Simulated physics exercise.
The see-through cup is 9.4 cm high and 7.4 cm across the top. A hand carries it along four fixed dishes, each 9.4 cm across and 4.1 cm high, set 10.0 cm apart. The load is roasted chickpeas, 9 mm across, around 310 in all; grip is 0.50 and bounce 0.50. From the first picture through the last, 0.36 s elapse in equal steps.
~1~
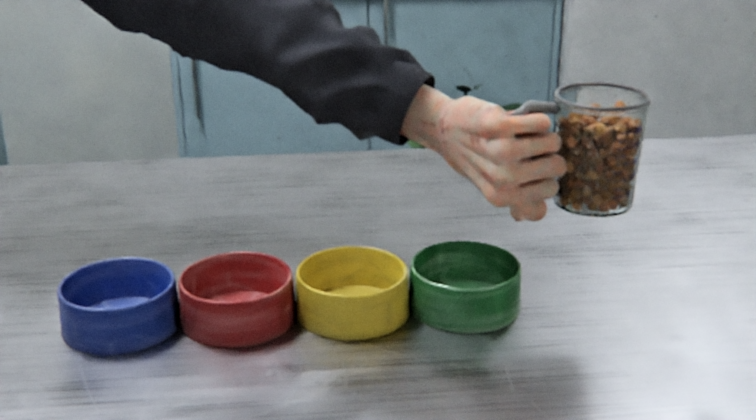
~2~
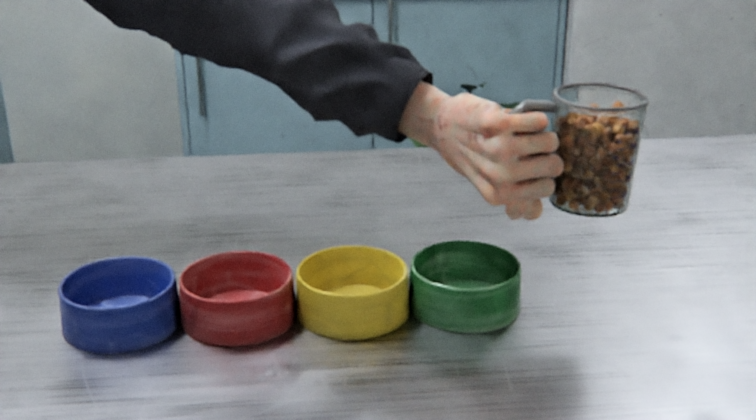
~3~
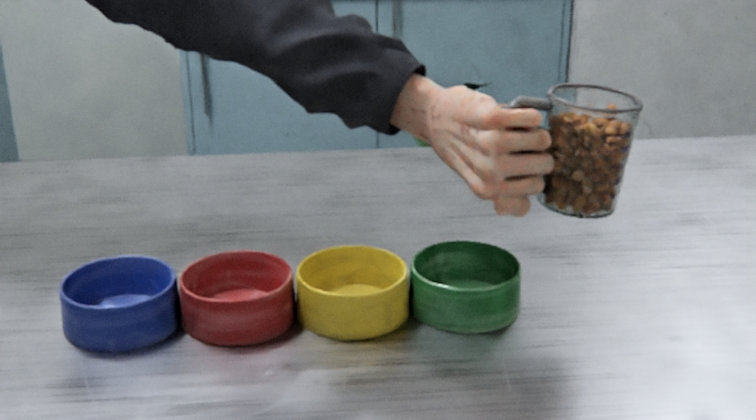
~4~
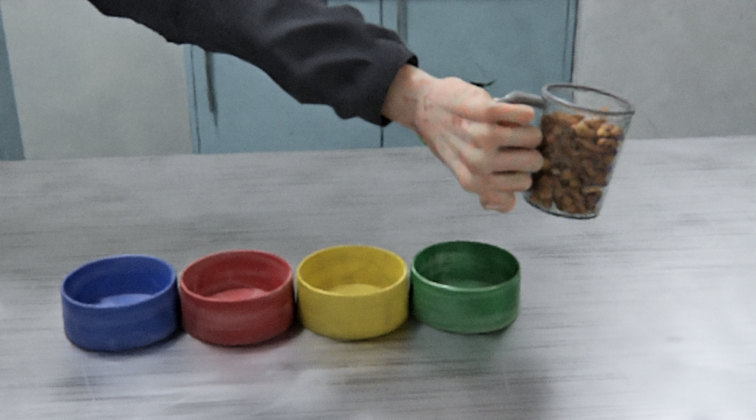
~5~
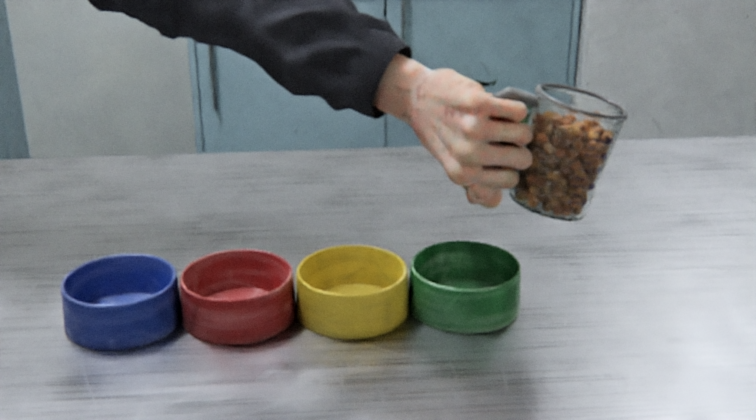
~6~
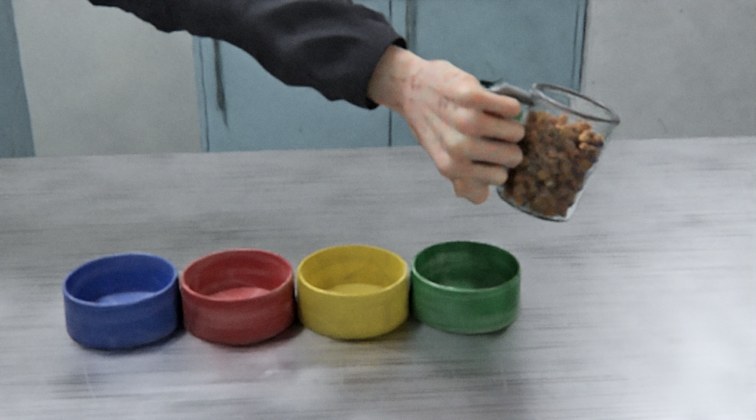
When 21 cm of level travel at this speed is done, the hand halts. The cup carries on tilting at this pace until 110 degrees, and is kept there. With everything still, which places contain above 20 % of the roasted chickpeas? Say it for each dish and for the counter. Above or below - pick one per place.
Red: Below; blue: Below; green: Above; yellow: Below; counter: Below.
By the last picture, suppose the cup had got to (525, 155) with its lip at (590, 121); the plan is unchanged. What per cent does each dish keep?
Final shares - red 0 %, blue 0 %, green 90 %, yellow 0 %.
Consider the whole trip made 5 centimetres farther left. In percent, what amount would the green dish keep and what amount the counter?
Green 0, counter 10.
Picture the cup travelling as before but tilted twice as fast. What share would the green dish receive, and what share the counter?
Green 70, counter 30.
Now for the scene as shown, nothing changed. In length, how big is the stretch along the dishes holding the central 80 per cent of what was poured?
6 cm, roughly.
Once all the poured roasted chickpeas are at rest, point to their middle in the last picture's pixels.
(453, 282).
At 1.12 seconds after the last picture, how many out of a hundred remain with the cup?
Roughly 100 %.
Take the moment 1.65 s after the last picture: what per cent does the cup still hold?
50 per cent.
Then, 0.67 s after the last picture, tilt 61 degrees; cup holds 100 %.
Then, 1.12 s after the last picture, tilt 90 degrees; cup holds 100 %.
Then, 1.65 s after the last picture, tilt 110 degrees; cup holds 50 %, green 40 %.
In the end, red 0 %, blue 0 %, green 90 %, yellow 5 %, counter 10 %.
